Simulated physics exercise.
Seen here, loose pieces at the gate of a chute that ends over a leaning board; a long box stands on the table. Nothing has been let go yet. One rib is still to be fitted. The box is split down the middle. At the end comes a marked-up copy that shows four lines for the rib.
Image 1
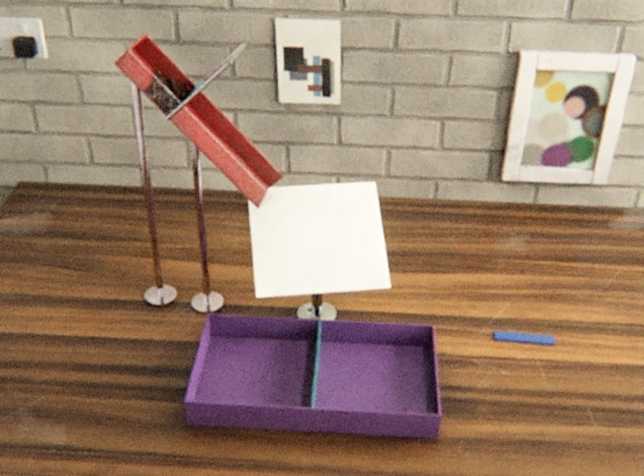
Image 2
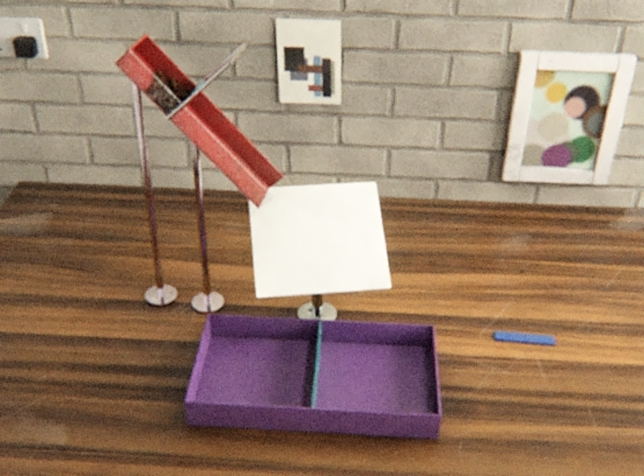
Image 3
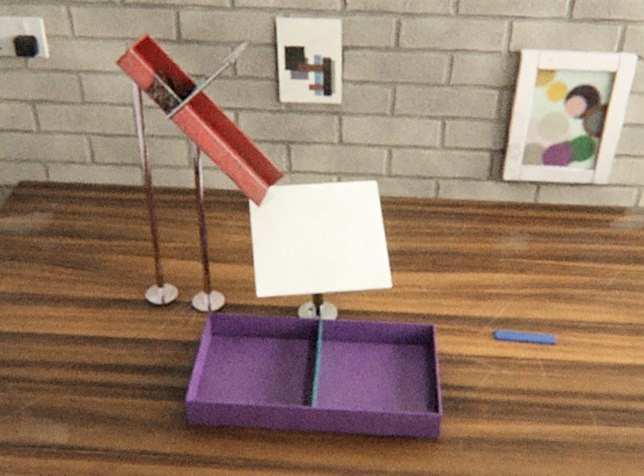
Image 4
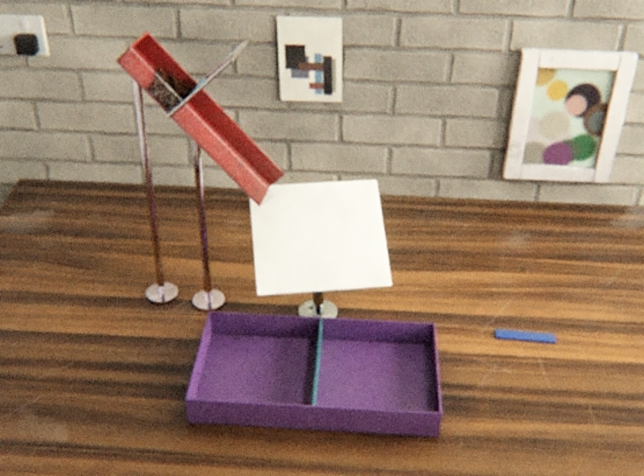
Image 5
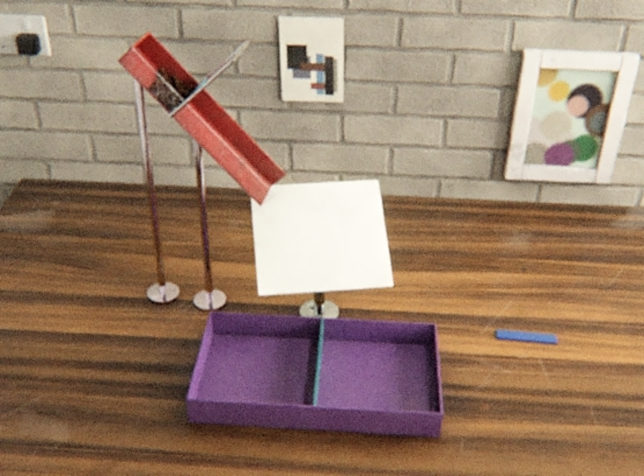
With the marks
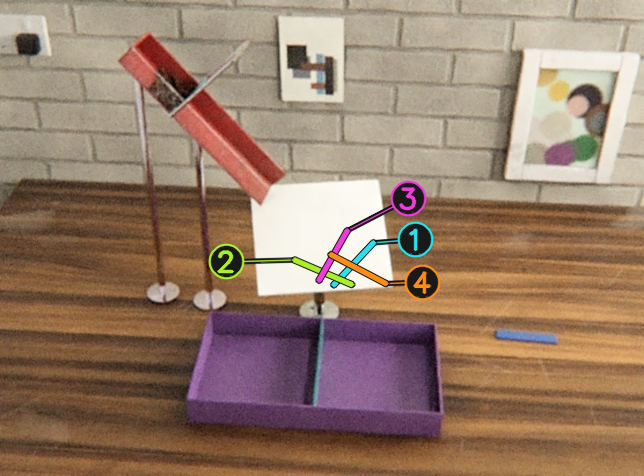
Nothing moved apart from a very slight drift of the view; small dark pieces sat behind the gate of a sloping red chute, above a tilted white board and a divided purple box.
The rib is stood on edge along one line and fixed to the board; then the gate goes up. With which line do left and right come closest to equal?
Take 1.
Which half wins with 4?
Right.
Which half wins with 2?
The right half.
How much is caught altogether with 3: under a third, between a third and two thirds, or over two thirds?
Over two thirds.
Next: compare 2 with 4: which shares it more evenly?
4.
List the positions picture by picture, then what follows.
Load behind the gate (173, 95), allspice berries; lip of the chute (264, 198), sloping fairly steeply, in the first frame.
Middle of the board (318, 237), tilted fairly steeply; middle of its low edge (325, 292); of its high edge (312, 185), in the second frame.
Front corners of the box (186, 400) and (441, 414); front end of its middle wall (313, 407); gate still shut (195, 91), in the third frame.
Middle of the load (175, 92); lip (265, 196), in the fourth frame.
Middle of the load (176, 92); lip (266, 196), in the fifth frame.
On the marked copy, line 1 from (373, 242) to (333, 284); line 2 from (294, 260) to (351, 284); line 3 from (347, 230) to (319, 280); line 4 from (330, 254) to (385, 283).
For line 1, of what is caught, roughly two thirds in the left half, roughly a third in the right.
For line 2, of what is caught, just a few in the left half, almost all in the right.
For line 3, of what is caught, the larger part in the left half, about a tenth in the right.
For line 4, of what is caught, about a tenth in the left half, the larger part in the right.
